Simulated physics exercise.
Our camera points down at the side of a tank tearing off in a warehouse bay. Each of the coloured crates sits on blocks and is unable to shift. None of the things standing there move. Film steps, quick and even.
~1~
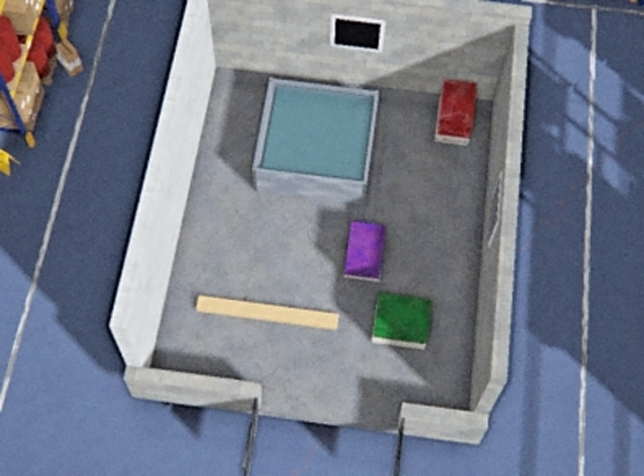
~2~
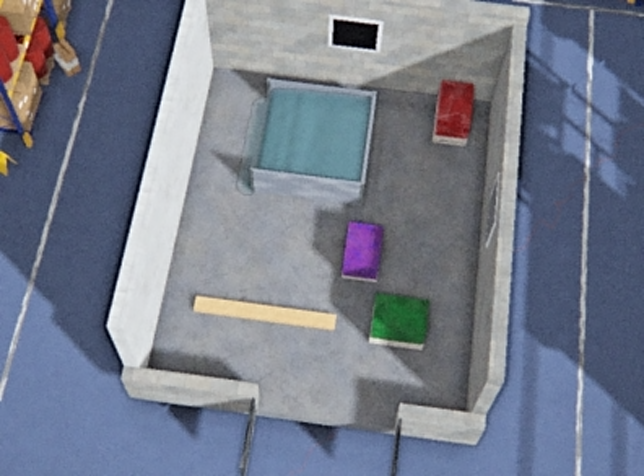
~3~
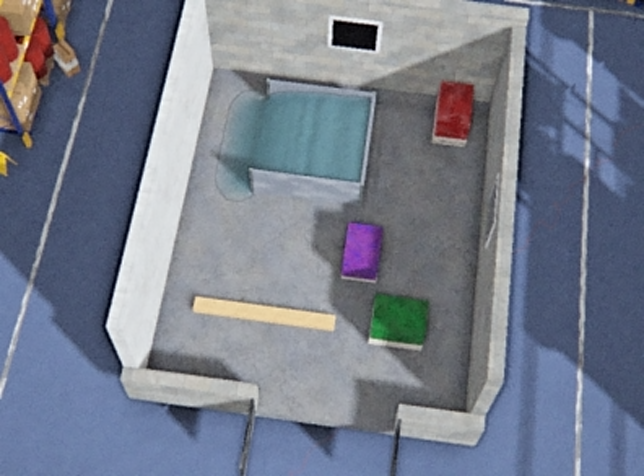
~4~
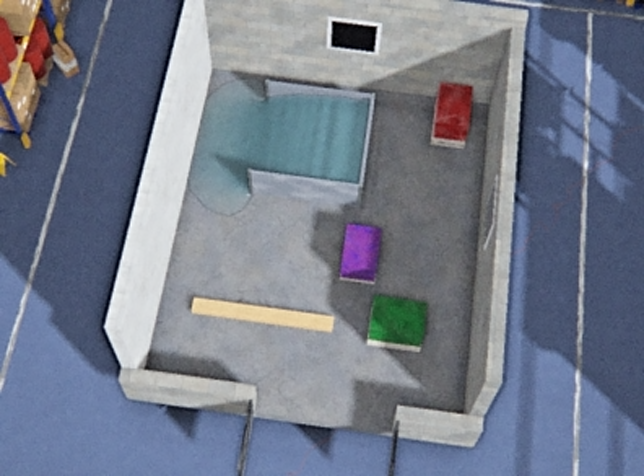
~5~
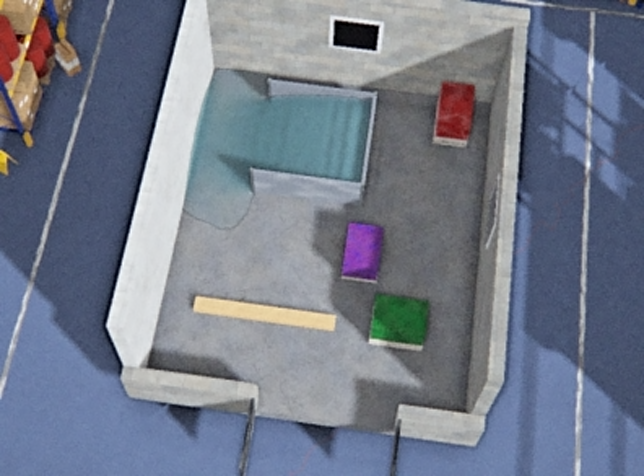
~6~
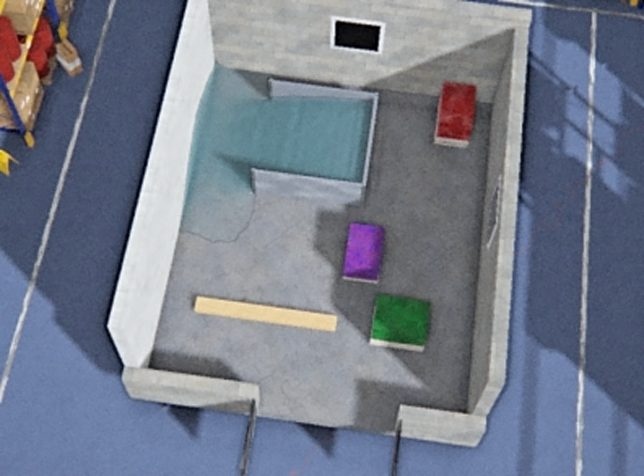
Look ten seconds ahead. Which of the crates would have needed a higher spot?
My prediction: Green crate: Spared, purple crate: Reached, red crate: Reached.
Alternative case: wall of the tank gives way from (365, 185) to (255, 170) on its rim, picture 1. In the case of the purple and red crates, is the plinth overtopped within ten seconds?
In that case the purple one is flooded and the red one is never flooded.
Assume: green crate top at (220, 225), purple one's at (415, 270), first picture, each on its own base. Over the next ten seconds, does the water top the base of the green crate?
My reading: The green one is wetted.
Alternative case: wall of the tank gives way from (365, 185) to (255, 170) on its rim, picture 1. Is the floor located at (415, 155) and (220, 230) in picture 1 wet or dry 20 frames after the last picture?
I'd expect the first point to stay dry and the second point to be reached.
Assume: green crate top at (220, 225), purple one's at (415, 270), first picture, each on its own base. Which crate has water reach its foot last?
The crate marked purple, I think.
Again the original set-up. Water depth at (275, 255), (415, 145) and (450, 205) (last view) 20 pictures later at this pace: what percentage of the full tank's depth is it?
At the three places, in the order asked: Around 2, 10 and 0 per cent.
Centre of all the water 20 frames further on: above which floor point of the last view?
The spot I would choose is (280, 184).
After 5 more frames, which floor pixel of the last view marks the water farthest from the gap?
At roughly (163, 306).
A moment on, water covers 15 % of the floor; the green crate not reached, the purple crate not reached, the red crate not reached.
Next, water covers 35 % of the floor; the green crate not reached, the purple crate not reached, the red crate not reached.
Then, water covers 65 % of the floor; the green crate water round its plinth, the purple crate water round its plinth, the red crate water round its plinth.
Later, water covers 95 % of the floor; the green crate water round its plinth, the purple crate water round its plinth, the red crate water round its plinth.
In the end, water covers 95 % of the floor; the green crate stayed above the water, the purple crate was topped, the red crate was topped.
